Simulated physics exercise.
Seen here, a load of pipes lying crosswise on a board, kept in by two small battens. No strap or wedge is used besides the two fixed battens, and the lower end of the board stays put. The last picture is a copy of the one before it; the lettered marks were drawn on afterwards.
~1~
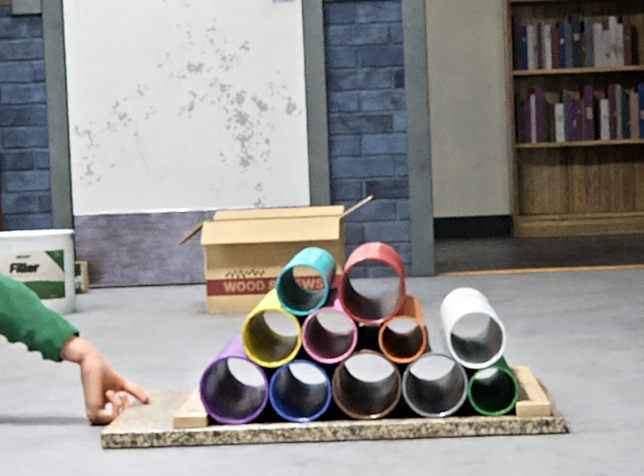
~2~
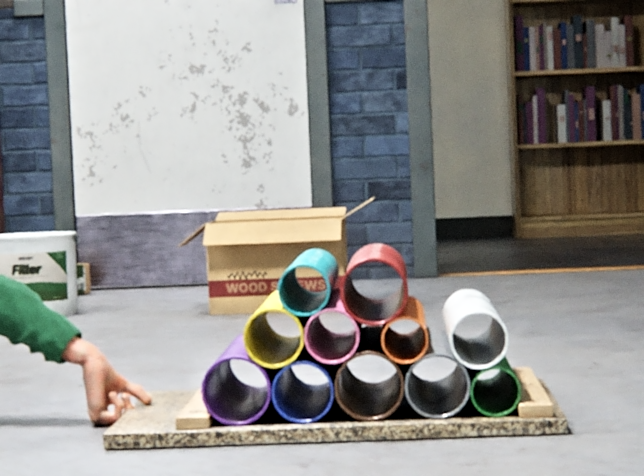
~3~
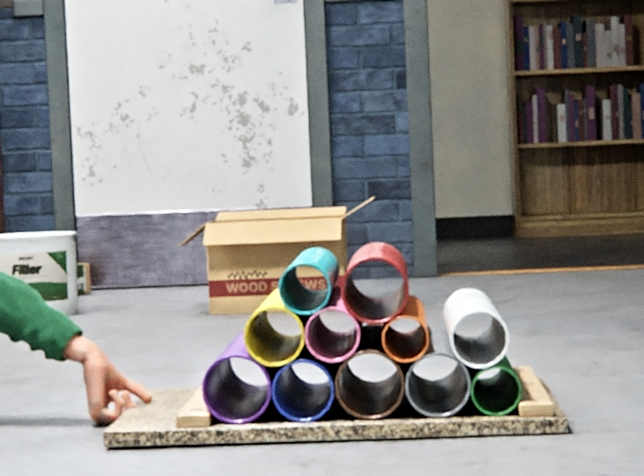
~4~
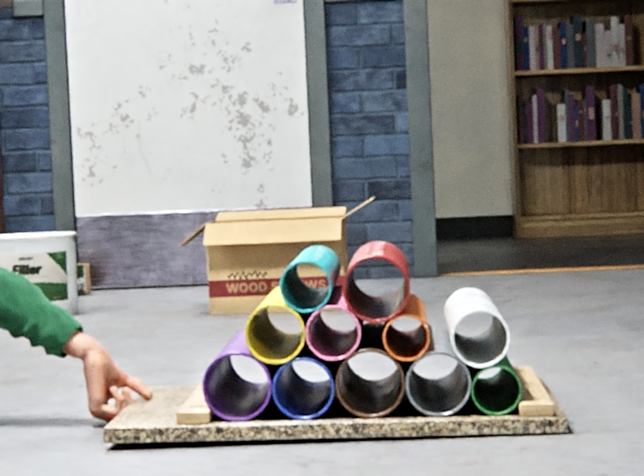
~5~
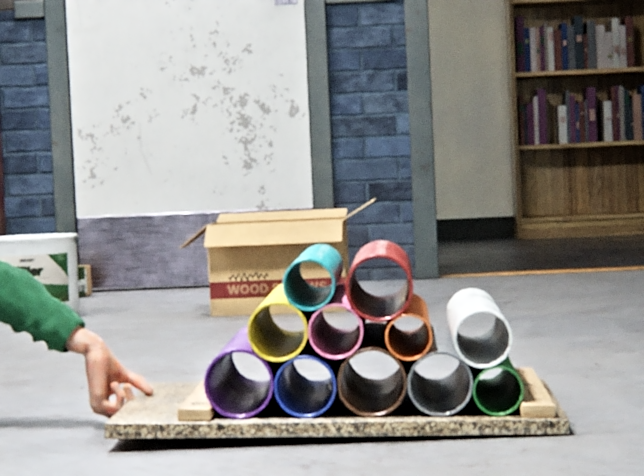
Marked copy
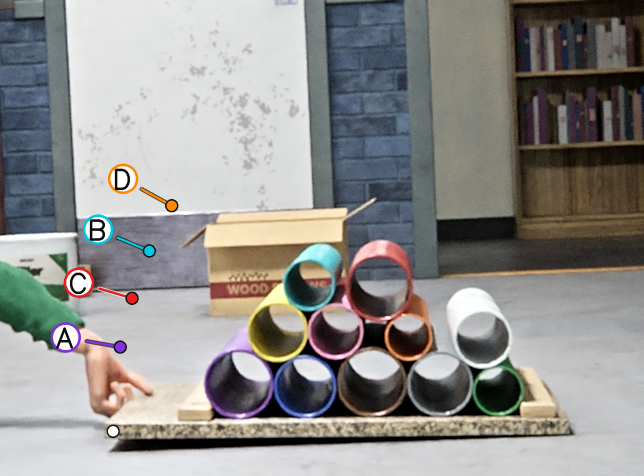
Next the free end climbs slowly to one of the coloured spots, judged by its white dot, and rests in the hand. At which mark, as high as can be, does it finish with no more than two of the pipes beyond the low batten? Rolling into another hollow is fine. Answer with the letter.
Lift it to B and no more.
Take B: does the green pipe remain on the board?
The green pipe: Yes.
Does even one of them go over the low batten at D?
At D: Yes.
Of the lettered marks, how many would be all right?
Three of them.
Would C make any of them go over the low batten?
Yes.
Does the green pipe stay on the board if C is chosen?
The green pipe: Yes.
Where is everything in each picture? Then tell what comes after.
The first picture shows blue pipe (301, 391); brown pipe (367, 386); grey pipe (435, 385).
The second picture shows grey pipe (438, 386); green pipe (496, 392).
The third picture shows board (339, 403); purple pipe (236, 389); pink pipe (332, 335).
The fourth picture shows board (339, 401); purple pipe (237, 387); blue pipe (303, 389).
The fifth picture shows board (341, 400); purple pipe (238, 384); blue pipe (305, 387).
On the marked copy, A at (120, 347); B at (149, 251); C at (132, 298); D at (172, 205); the white dot at (113, 431).
With B. Early on, board at 16°.
Further on, board at 25°.
At the end, board at 25°, one over the low batten (white).
As for the rest, A none over the low batten; C one over the low batten (white); D six over the low batten.
